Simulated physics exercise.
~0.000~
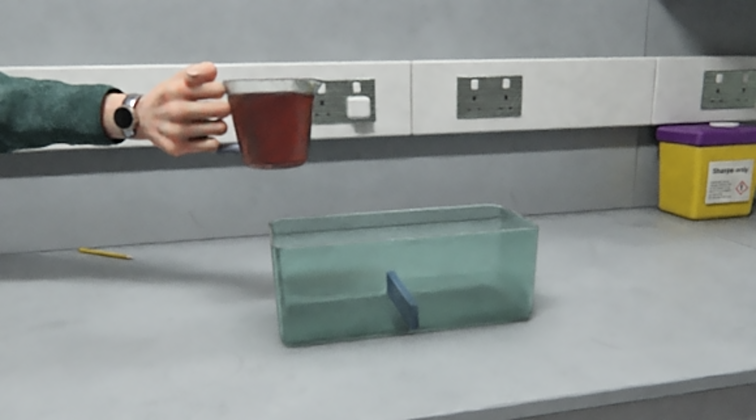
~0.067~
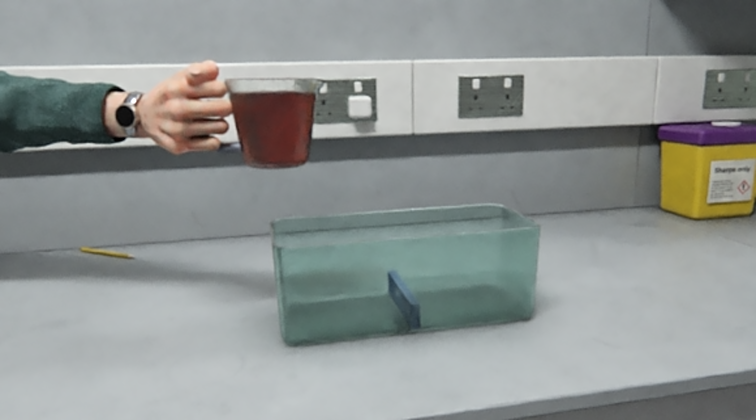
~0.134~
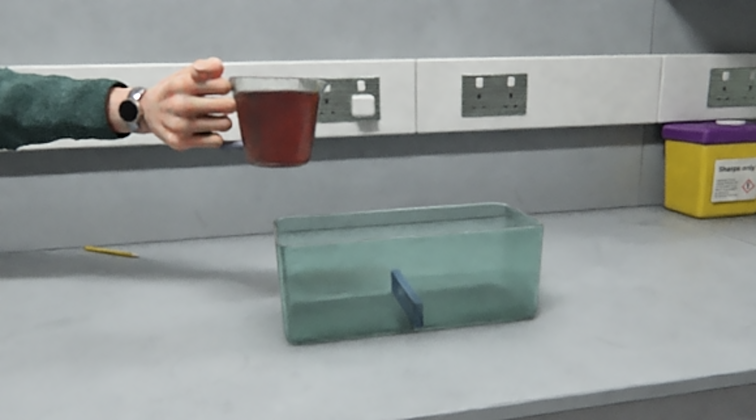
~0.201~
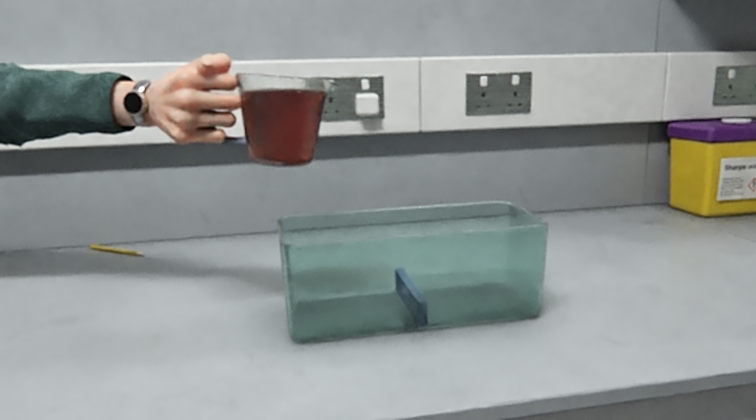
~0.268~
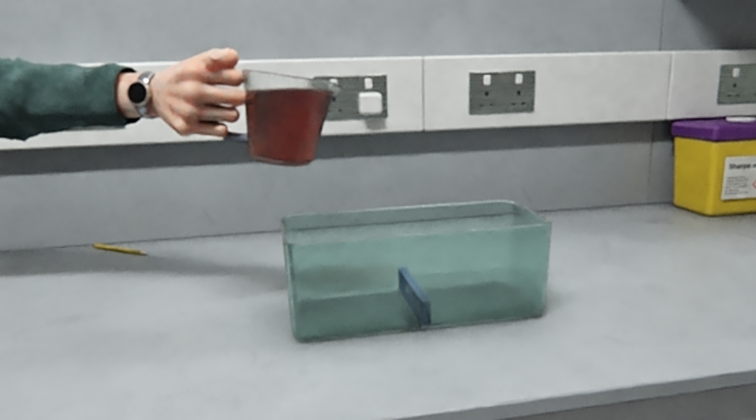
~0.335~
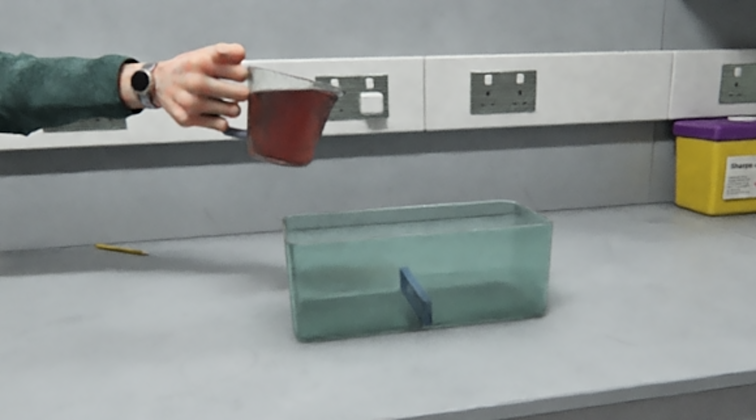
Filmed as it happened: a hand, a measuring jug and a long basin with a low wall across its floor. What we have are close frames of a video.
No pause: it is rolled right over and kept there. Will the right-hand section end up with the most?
No, the left-hand one will.
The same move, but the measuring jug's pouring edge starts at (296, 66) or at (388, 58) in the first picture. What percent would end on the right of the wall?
Estimate, first then second: 5 per cent and 95 per cent.
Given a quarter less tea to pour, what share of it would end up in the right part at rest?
About 5 parts in a hundred, give or take.
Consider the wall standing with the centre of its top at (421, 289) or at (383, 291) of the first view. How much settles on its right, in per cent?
Roughly 10 % and then 60 %.
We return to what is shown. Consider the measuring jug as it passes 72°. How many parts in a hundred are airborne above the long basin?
Around 20 %.
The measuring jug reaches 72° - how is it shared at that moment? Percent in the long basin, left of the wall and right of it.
The left part gets 15 percent; the right part gets 5 percent.
Then, 0.82 s in, the tilt is 72° and 60 per cent is still to pour, 13 is left of the wall and 5 right of it.
Then, 1.17 s in, the tilt is 109° and 5 per cent is still to pour, 69 is left of the wall and 18 right of it.
Then, 1.55 s in, the tilt is 119° and 0 per cent is still to pour, 78 is left of the wall and 20 right of it.
Then, 1.95 s in, the tilt is 119° and 0 per cent is still to pour, 78 is left of the wall and 20 right of it.
Finally, 78 per cent lies left of the wall, 20 right of it and 2 outside.
